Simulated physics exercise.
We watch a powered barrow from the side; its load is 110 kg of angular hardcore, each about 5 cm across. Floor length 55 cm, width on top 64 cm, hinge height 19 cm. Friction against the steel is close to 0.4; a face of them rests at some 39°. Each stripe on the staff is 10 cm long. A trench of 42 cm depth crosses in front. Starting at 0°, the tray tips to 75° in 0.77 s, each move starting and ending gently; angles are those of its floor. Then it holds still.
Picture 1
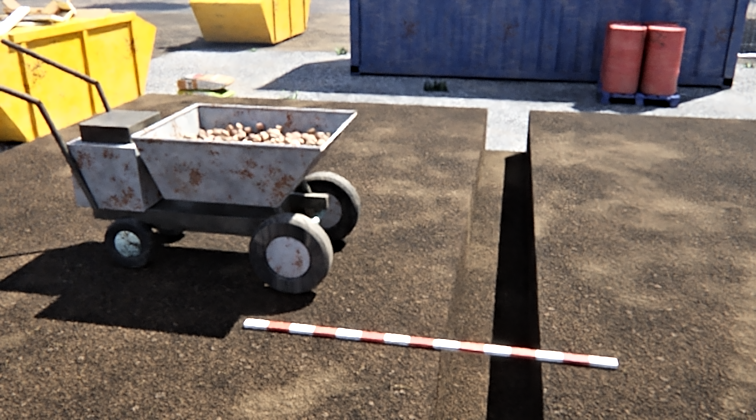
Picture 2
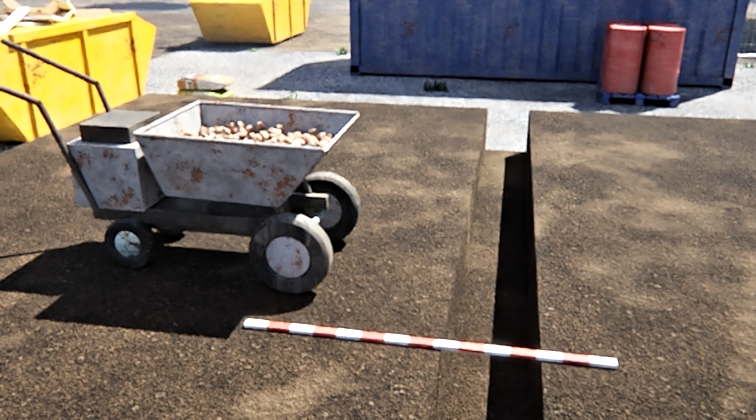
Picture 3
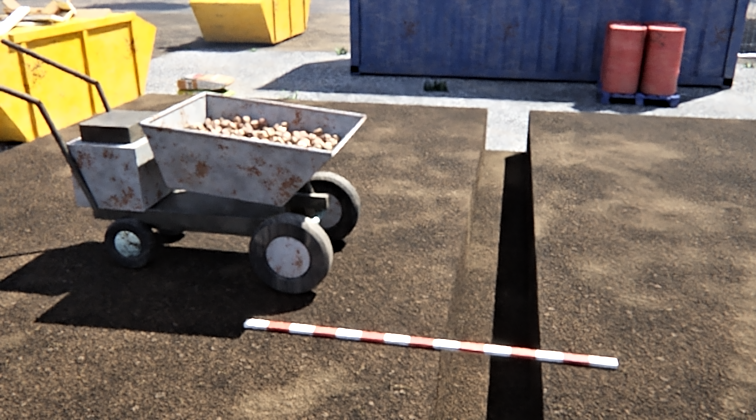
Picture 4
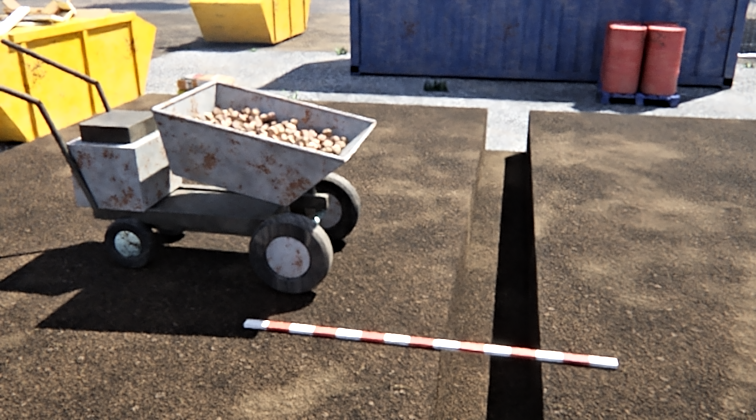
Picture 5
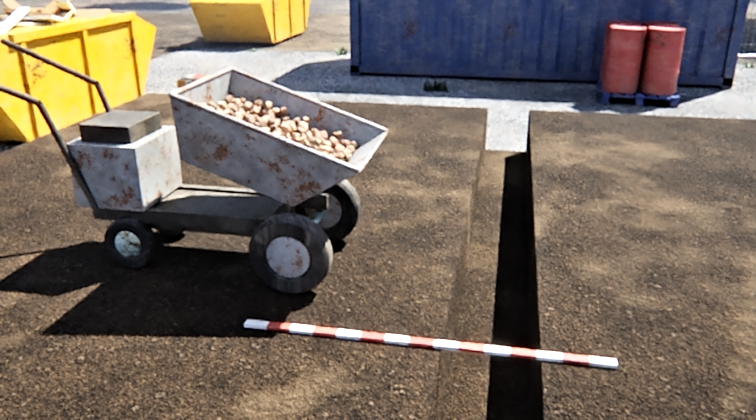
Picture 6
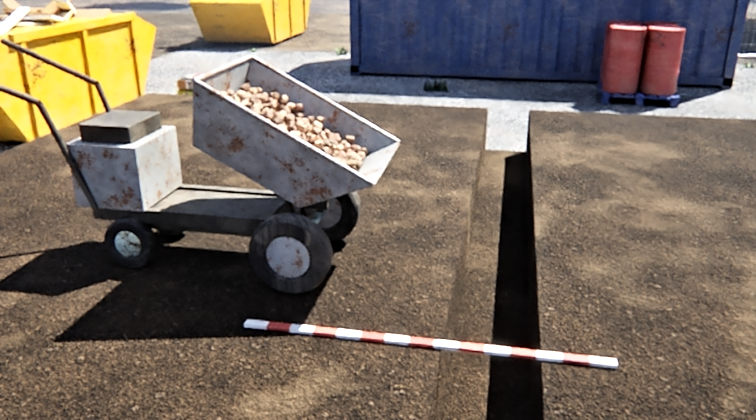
On dark, gritty ground near a blue container and yellow skips, a rusty wheeled barrow loaded with stones stands still, left of a narrow trench. Its tray starts level, then tilts slowly at first and more quickly afterwards, the back rising steeply and the front lip lowering toward the right, the stones still inside.
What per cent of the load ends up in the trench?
Roughly 68 per cent ends in the trench.
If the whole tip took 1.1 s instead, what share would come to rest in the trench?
Then about 65 per cent.
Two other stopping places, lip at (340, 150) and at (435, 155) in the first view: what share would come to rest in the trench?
About 100 and 40 per cent.
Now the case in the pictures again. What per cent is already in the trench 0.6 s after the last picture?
Some 10 per cent.
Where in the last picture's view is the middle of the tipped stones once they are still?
Around (486, 339).
Then, 0.3 s after the last picture the floor is at 64°, 100 % in the tray; the foremost stones are at (394, 224).
Then, 0.6 s after the last picture the floor is at 75°, 80 % in the tray, 13 % short of the trench, 8 % in the trench; the foremost stones are at (476, 307).
Then, 0.9 s after the last picture the floor is at 75°, 26 % in the tray, 19 % short of the trench, 55 % in the trench; the foremost stones are at (527, 358).
Then, 2.9 s after the last picture the floor is at 75°, 7 % in the tray, 25 % short of the trench, 68 % in the trench; the foremost stones are at (525, 360).
